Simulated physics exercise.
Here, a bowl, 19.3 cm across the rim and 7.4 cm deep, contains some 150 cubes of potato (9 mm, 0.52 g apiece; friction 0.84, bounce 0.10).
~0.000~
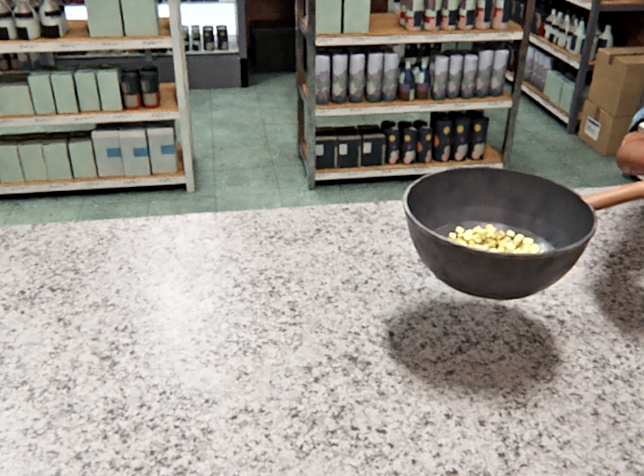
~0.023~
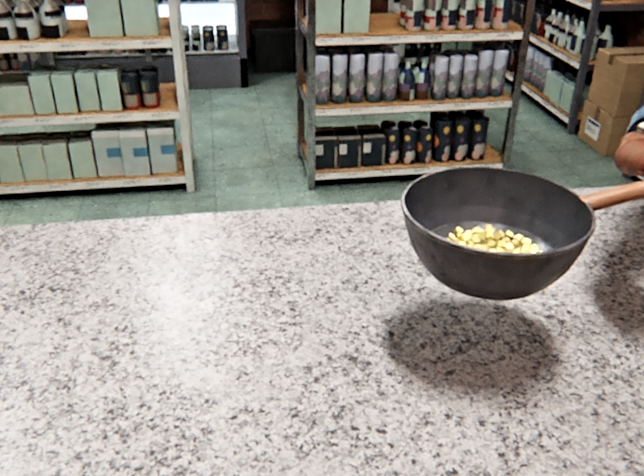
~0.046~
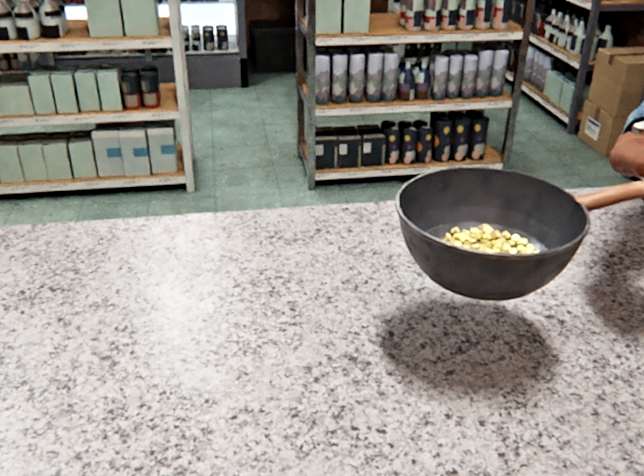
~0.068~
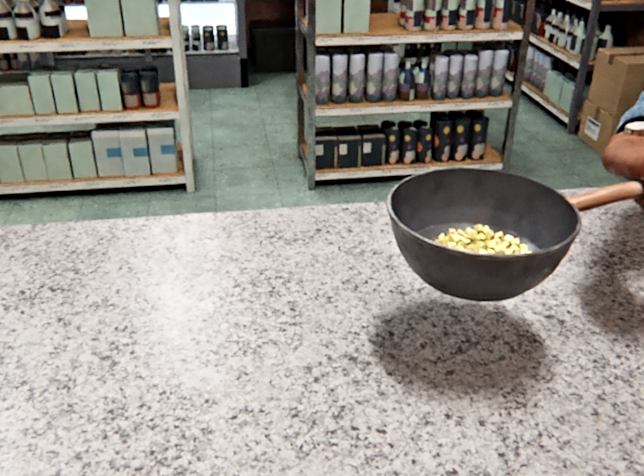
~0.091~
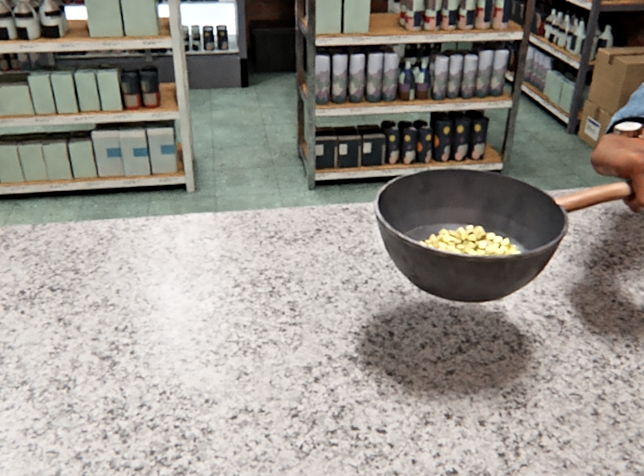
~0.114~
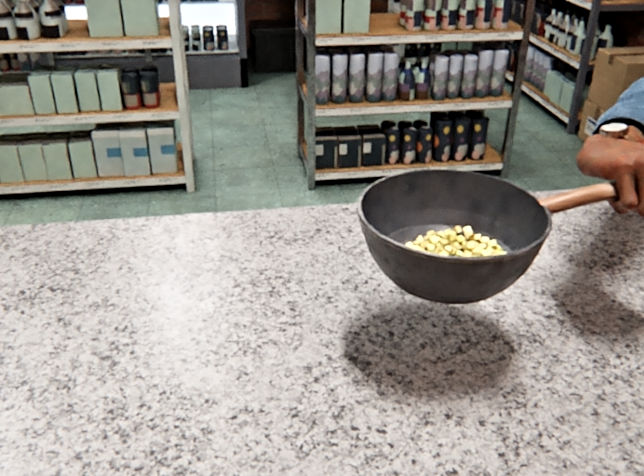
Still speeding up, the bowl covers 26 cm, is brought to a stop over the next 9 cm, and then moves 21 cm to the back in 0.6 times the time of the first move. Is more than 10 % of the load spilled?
No.
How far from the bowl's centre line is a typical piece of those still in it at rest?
Median distance from the axis: Roughly 6.0 cm.
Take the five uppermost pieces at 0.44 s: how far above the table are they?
Height: Some 20 centimetres.
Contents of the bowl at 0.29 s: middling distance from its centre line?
Roughly 4.0 cm.
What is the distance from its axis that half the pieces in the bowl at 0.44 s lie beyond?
Roughly 7.0 centimetres.
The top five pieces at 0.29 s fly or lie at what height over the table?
Height: Roughly 14 centimetres.
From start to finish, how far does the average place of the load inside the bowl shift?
5.0 cm, give or take.
Then, at 0.29 s, tilt 0 degrees; bowl 100 %; middle of all pieces near (221, 279).
Then, at 0.44 s, tilt 0 degrees; bowl 100 %; middle of all pieces near (114, 253).
Then, at 0.58 s, tilt 0 degrees; bowl 95 %, in the air 5 %; middle of all pieces near (161, 181).
After 0.72 s, tilt 0 degrees; fallen in front of where it stops 5 %, bowl 95 %; middle of all pieces near (172, 168).
By 1.4 s all is still; fallen in front of where it stops 5 %, bowl 95 %.
